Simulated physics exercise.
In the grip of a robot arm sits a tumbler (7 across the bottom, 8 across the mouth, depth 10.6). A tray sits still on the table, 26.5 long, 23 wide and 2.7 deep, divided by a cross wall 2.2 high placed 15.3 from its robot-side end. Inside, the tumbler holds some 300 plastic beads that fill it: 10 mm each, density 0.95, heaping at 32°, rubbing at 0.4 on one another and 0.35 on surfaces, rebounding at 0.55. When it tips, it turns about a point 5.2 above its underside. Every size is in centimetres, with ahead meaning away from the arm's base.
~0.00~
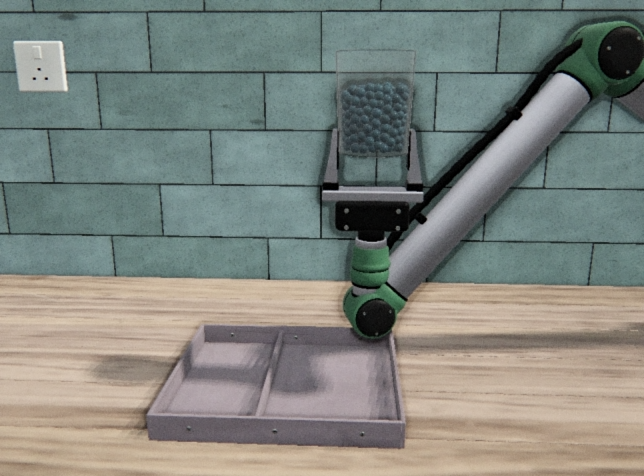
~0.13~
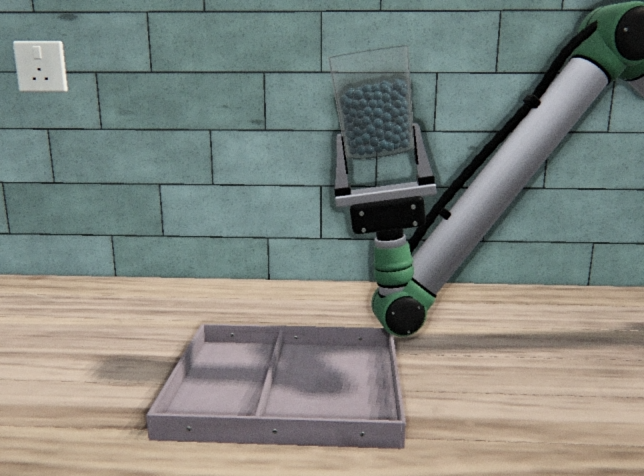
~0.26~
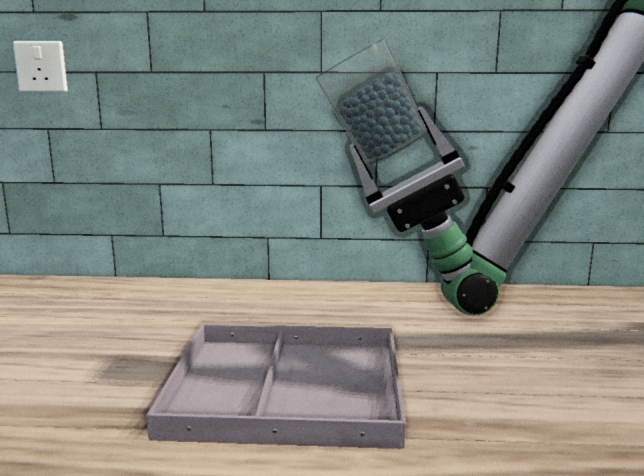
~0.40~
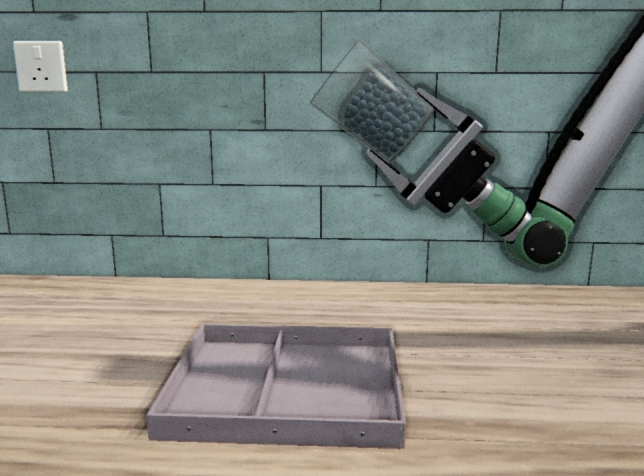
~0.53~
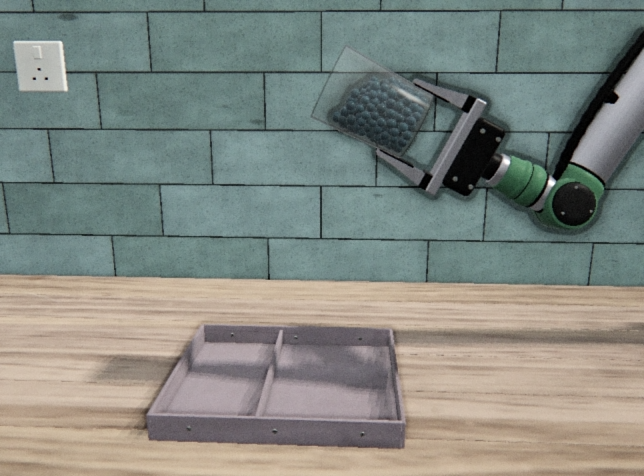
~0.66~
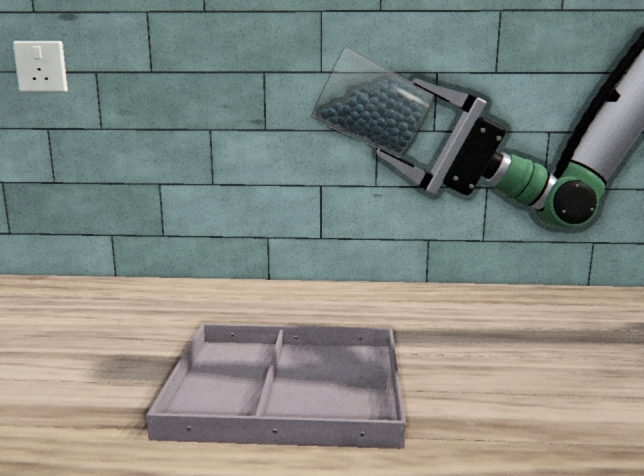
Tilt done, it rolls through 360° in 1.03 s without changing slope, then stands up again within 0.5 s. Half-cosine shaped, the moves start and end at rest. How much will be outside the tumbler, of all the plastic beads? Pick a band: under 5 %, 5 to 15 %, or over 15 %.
Under 5 %.
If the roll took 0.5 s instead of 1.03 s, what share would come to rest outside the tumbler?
Estimated share: Close to 0 %.
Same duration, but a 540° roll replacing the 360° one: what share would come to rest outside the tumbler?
Then roughly 0 per cent.
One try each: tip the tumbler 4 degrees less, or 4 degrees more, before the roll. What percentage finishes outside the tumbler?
Roughly 0 and 5 per cent.
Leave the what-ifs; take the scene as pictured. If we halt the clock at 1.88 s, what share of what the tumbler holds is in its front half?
55 per cent or thereabouts.
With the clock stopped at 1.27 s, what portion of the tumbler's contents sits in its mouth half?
Close to 30 per cent sits in the mouth half.
After 1.27 s, tipped 64°, highest piece 37 above the table; 294 in the tumbler, 1 in flight or on a rim.
After 1.88 s, tipped 43°, highest piece 37 above the table; 292 in the tumbler, 2 in the far-side part, 1 in the robot-side part.
After 2.39 s, upright, highest piece 38 above the table; 292 in the tumbler, 2 in the far-side part, 1 in the robot-side part.
After 3.09 s, upright, highest piece 38 above the table; 292 in the tumbler, 2 in the far-side part, 1 in the robot-side part.
In the end, 292 in the tumbler, 2 in the far-side part, 1 in the robot-side part. That is 1 % outside the tumbler.
